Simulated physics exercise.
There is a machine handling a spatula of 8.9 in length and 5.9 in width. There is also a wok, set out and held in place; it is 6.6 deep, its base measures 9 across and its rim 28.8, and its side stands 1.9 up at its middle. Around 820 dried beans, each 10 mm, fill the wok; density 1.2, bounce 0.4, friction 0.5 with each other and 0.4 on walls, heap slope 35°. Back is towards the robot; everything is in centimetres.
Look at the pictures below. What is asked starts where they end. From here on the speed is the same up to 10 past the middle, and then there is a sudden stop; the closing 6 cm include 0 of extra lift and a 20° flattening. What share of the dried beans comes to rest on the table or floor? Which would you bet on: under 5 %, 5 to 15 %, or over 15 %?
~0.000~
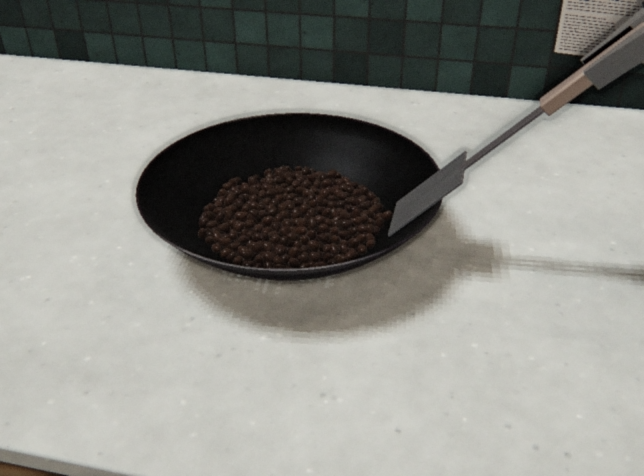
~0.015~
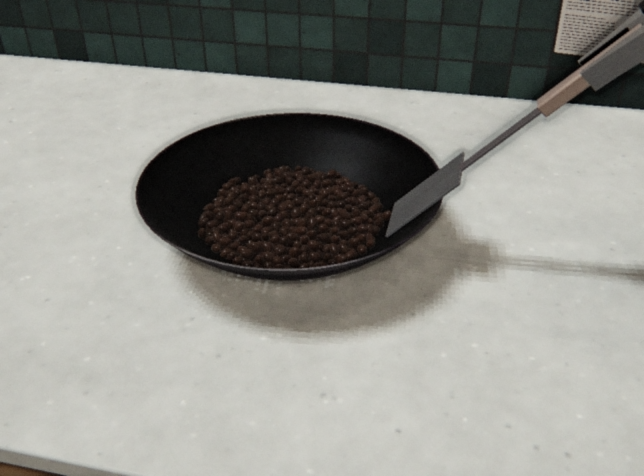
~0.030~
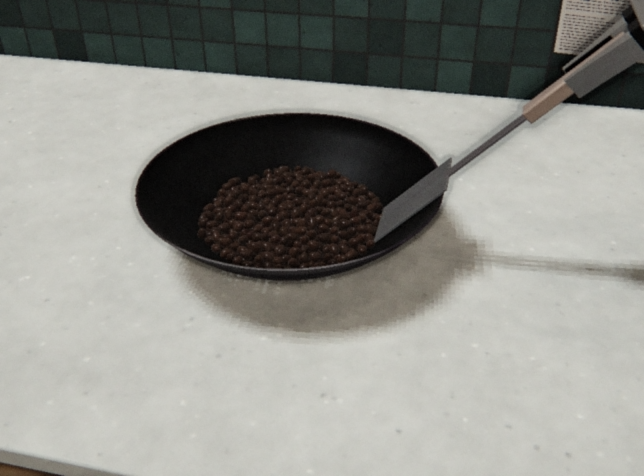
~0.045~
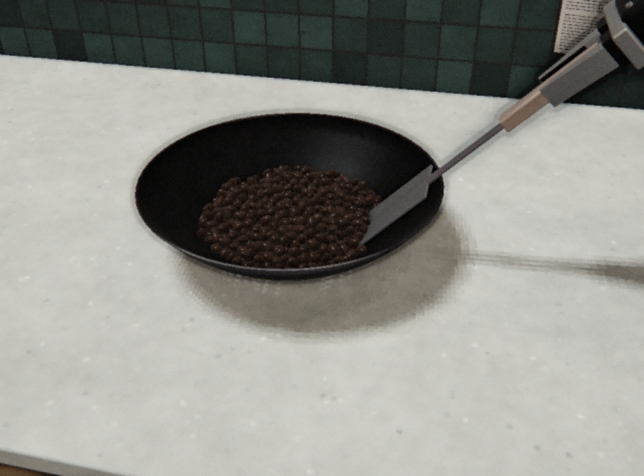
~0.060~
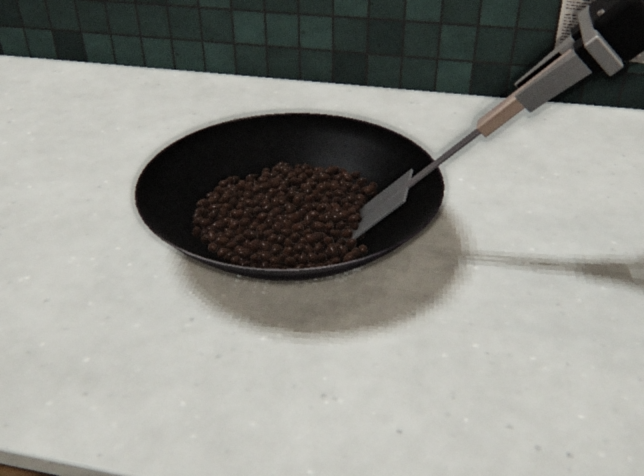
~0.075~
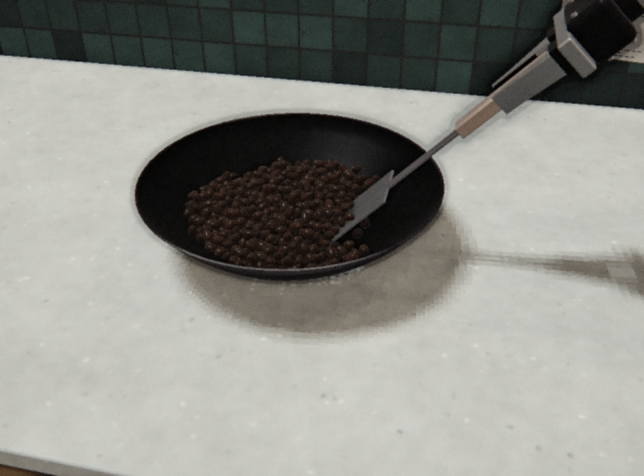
I would bet on over 15 %.
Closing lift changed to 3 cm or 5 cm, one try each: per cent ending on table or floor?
Near 30 and 25 percent respectively.
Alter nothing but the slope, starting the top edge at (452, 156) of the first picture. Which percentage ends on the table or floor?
Spill: Approx. 25 per cent.
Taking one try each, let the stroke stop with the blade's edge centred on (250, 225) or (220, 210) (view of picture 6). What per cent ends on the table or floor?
About 0 and 10 per cent.
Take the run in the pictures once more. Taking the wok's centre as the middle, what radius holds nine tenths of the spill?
It comes to about 40 cm.
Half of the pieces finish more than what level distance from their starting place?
It comes out at about 4 cm.
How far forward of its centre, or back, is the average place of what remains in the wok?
About 3.0 cm ahead.
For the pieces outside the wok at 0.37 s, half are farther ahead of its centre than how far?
Roughly 22 cm.
After 0.11 s, sloping 47°, highest piece 7 above the table; 819 in the wok.
After 0.15 s, sloping 42°, highest piece 8 above the table; 819 in the wok.
After 0.37 s, sloping 27°, highest piece 10 above the table; 609 in the wok, 64 on the table or floor, 146 on the blade or in flight.
After 1.42 s, sloping 27°, highest piece 7 above the table; 608 in the wok, 211 on the table or floor.
In the end, 608 in the wok, 211 on the table or floor. That is 26 % on the table or floor.
